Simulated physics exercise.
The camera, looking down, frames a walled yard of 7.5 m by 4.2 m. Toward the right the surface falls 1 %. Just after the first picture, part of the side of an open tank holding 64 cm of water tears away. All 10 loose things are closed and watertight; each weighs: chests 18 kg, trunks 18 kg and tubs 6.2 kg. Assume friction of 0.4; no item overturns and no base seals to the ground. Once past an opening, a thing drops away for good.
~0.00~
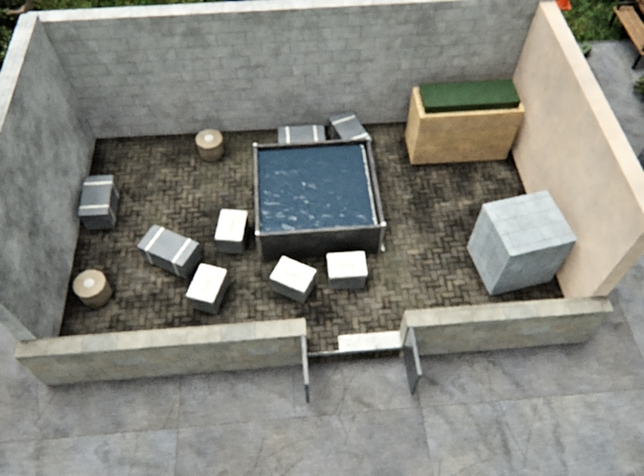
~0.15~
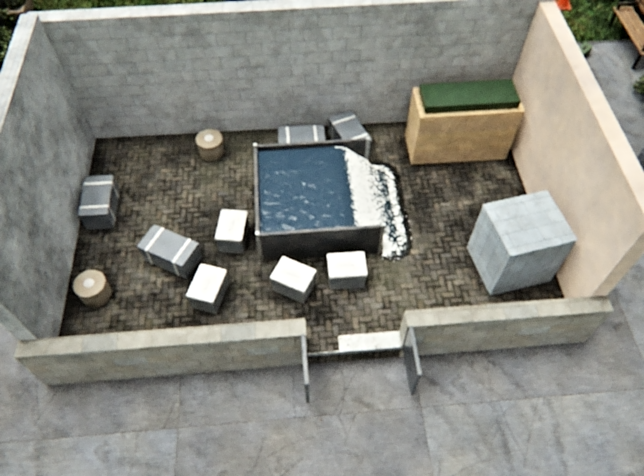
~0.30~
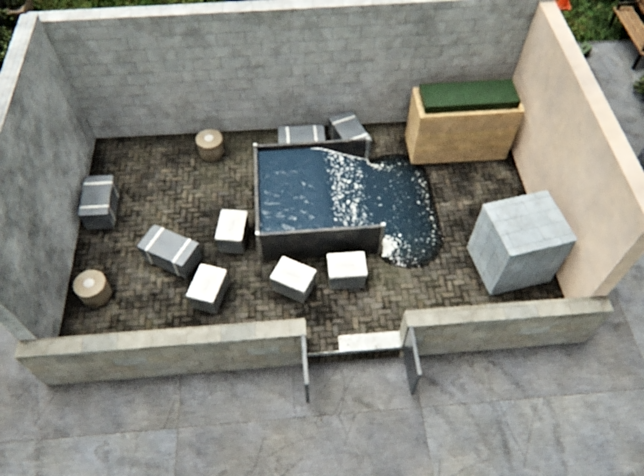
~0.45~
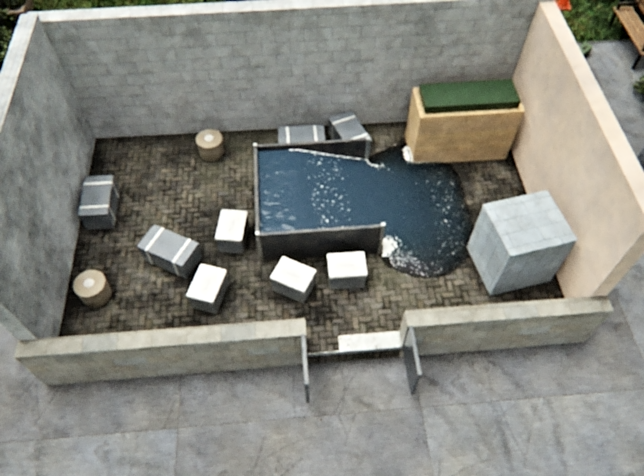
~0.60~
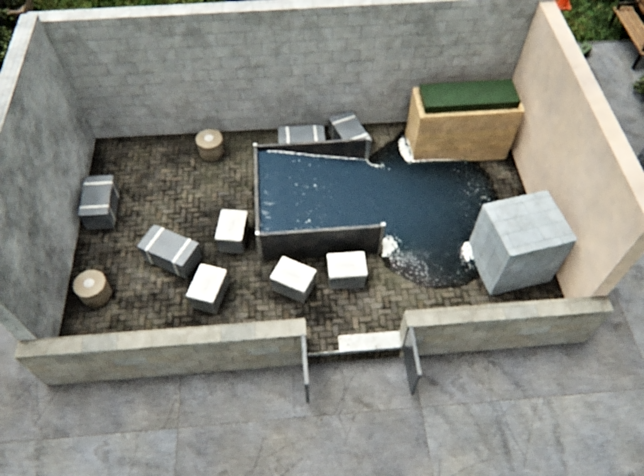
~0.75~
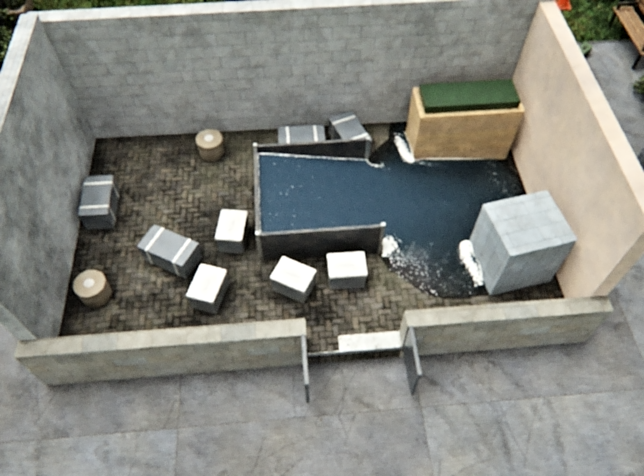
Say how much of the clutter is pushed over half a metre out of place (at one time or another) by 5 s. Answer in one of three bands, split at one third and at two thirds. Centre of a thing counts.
Under a third.
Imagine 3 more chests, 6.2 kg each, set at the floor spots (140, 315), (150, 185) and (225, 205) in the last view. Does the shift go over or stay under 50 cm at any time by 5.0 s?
Taking them one by one: It stays within, then it stays within, then it stays within.
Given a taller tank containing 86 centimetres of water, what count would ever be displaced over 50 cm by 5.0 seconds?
Then the count would be 4.
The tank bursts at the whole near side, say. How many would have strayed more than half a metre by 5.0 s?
Then it comes to 4 of them.
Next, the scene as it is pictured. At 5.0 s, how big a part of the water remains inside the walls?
Around 96 % of the water.
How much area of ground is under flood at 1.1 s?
Close to 10.0 m2, I'd say.
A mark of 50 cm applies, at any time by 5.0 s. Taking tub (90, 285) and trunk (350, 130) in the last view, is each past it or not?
In the order asked, they come out within the limit and beyond the limit.
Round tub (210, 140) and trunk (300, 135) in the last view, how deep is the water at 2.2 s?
First roughly 0 cm, second roughly 1 cm.
After 1.1 s 0 of 10 are over 50 cm from their spots; 0 afloat.
After 2.2 s 0 of 10 are over 50 cm from their spots; 0 afloat.
After 3.5 s 0 of 10 are over 50 cm from their spots; 0 afloat.
After 5.0 s 2 of 10 are over 50 cm from their spots, and 2 have been at some point; 1 afloat.
